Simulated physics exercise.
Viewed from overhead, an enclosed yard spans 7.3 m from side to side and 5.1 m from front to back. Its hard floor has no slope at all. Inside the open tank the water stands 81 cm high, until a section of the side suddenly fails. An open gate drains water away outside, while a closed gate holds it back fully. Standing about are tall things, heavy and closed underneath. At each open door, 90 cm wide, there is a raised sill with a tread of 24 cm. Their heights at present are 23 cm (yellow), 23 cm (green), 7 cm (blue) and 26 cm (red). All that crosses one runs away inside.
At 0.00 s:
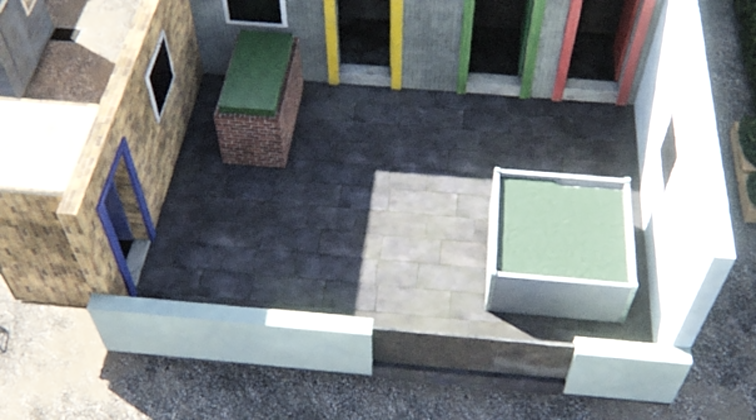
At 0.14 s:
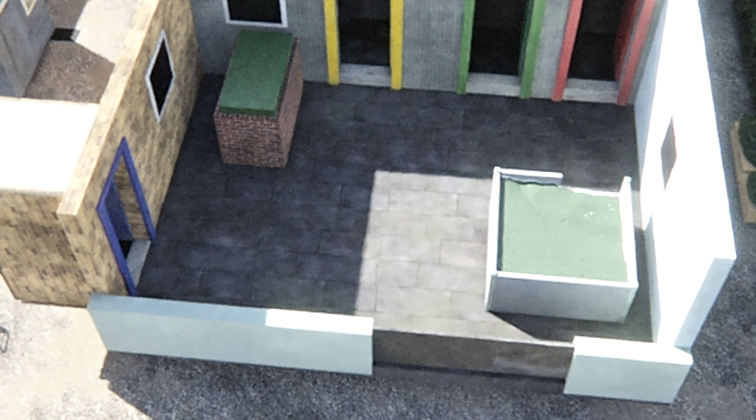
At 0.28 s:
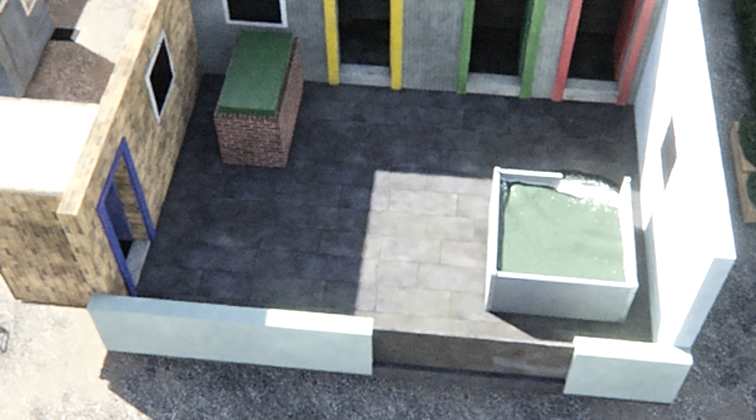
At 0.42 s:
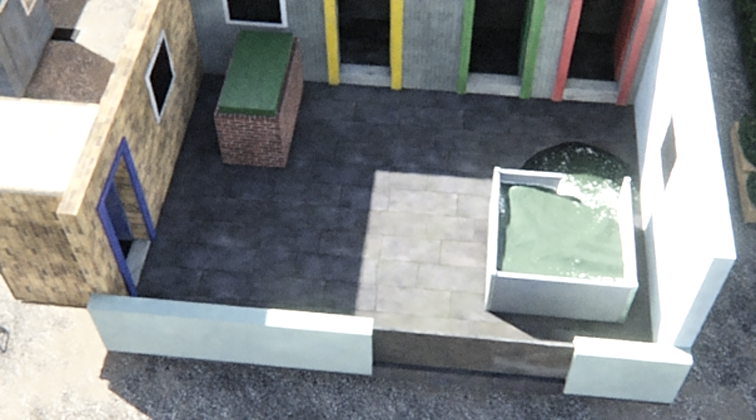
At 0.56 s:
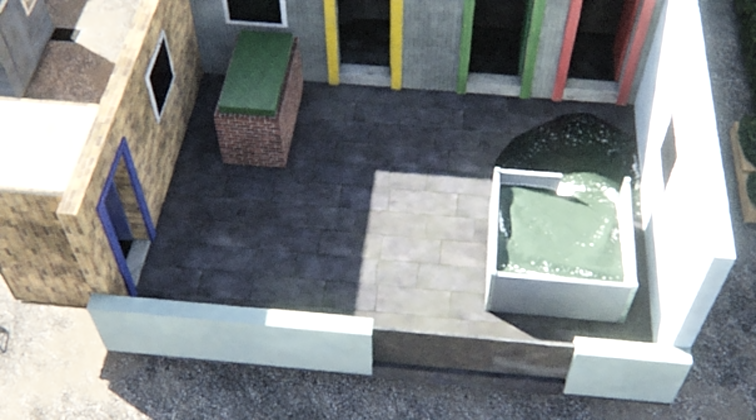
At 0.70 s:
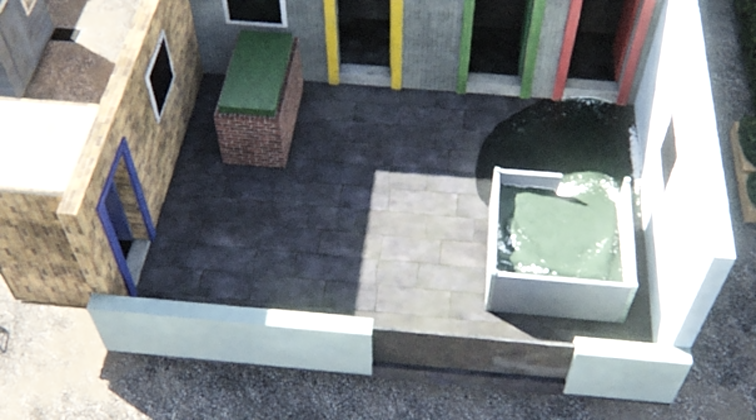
A walled yard with a white open tank, its far side opening and green water pouring out, spreading across the dark paved floor.
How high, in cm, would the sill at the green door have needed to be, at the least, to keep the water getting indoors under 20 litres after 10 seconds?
About 15 cm.
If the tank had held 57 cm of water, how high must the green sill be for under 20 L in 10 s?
Roughly 10.0 centimetres.
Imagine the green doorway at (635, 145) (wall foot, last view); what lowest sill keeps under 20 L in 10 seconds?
You'd want it roughly 25 cm high.
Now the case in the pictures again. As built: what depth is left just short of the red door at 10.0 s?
Roughly 7.5 cm deep.
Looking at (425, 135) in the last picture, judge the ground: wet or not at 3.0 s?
At that moment it's submerged.
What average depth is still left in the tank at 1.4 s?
Around 52 cm deep on average.
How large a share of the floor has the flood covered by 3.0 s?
40 %.
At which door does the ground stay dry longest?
Answer: Blue.
After 1.4 s water covers 20 % of the floor, deepest (57 cm) near (630, 114); 19 cm at the green door, 0 litres in over its 23 cm sill.
After 3.0 s water covers 40 % of the floor, deepest (34 cm) near (596, 104); 17 cm at the green door, 1 litre in over its 23 cm sill.
After 10.0 s water covers 95 % of the floor, deepest (12 cm) near (582, 370); 7 cm at the green door, 2 litres in over its 23 cm sill.
At the green door as built, the water arrived by 1.0 s and peaked near 24 cm at 2.0 s.
Run again over the same 10 s with other heights there, 29 litres in over 14 cm, 8 litres over 18.5 cm. The limit of 20 litres is kept from about 15 cm up.
